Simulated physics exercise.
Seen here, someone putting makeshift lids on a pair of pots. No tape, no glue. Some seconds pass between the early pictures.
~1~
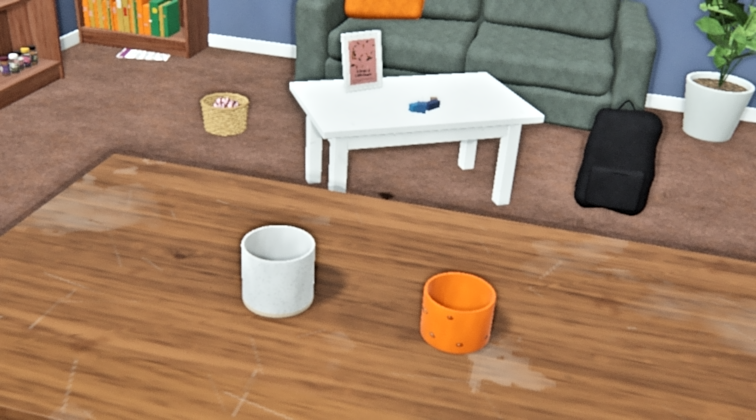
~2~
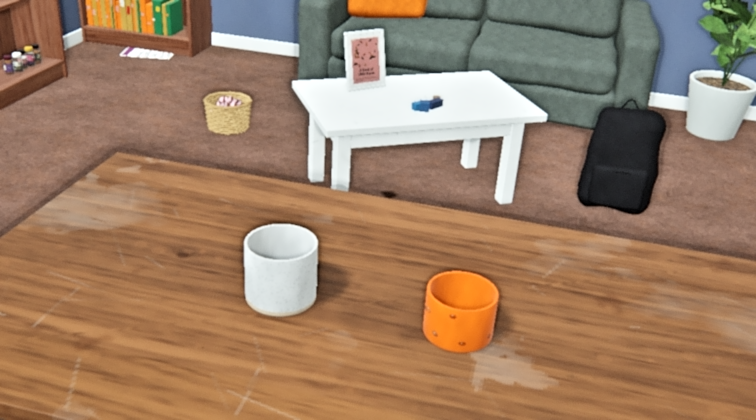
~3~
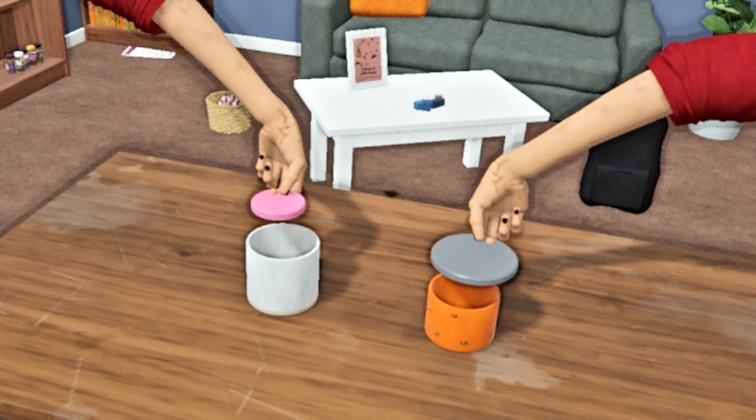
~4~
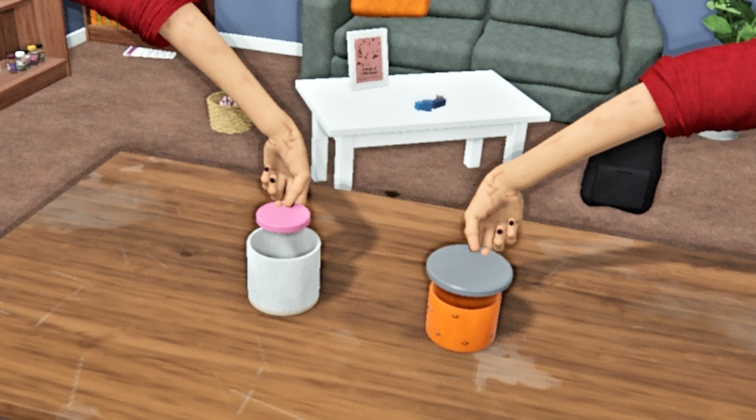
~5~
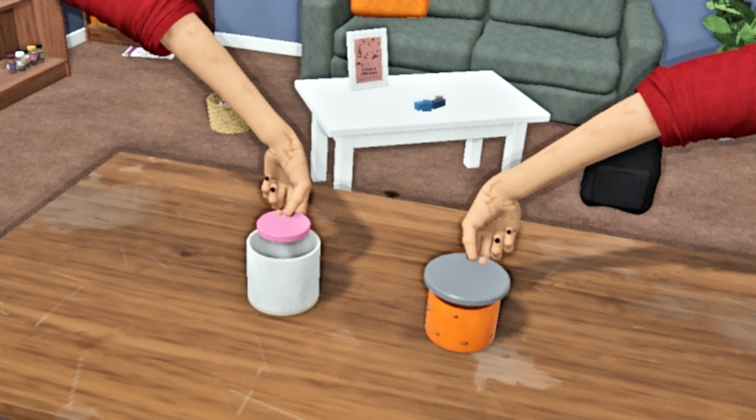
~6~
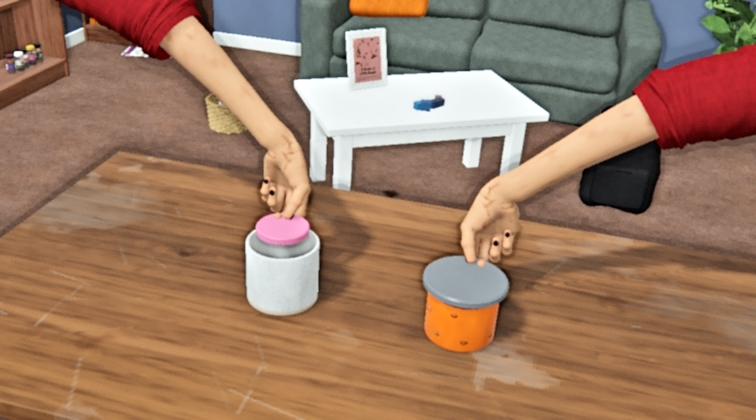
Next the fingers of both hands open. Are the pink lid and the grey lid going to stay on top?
In the end the pink lid slips past the rim, the grey lid works as a lid.
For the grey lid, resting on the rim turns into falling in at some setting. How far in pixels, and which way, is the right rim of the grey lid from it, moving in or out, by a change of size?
About 8 pixels left.
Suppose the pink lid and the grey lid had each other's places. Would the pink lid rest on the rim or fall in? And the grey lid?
The pink lid goes in and the grey lid rests on the rim.
Then, 0.10 s on from there, pink lid displaced a little near (283, 238); grey lid sitting on the rim near (465, 286).
Then, 0.18 s on from there, pink lid on its way down near (283, 279); grey lid sitting on the rim near (465, 286).
In the end, the pink lid falls in, near (283, 291); the grey lid rests on the rim, near (465, 286).
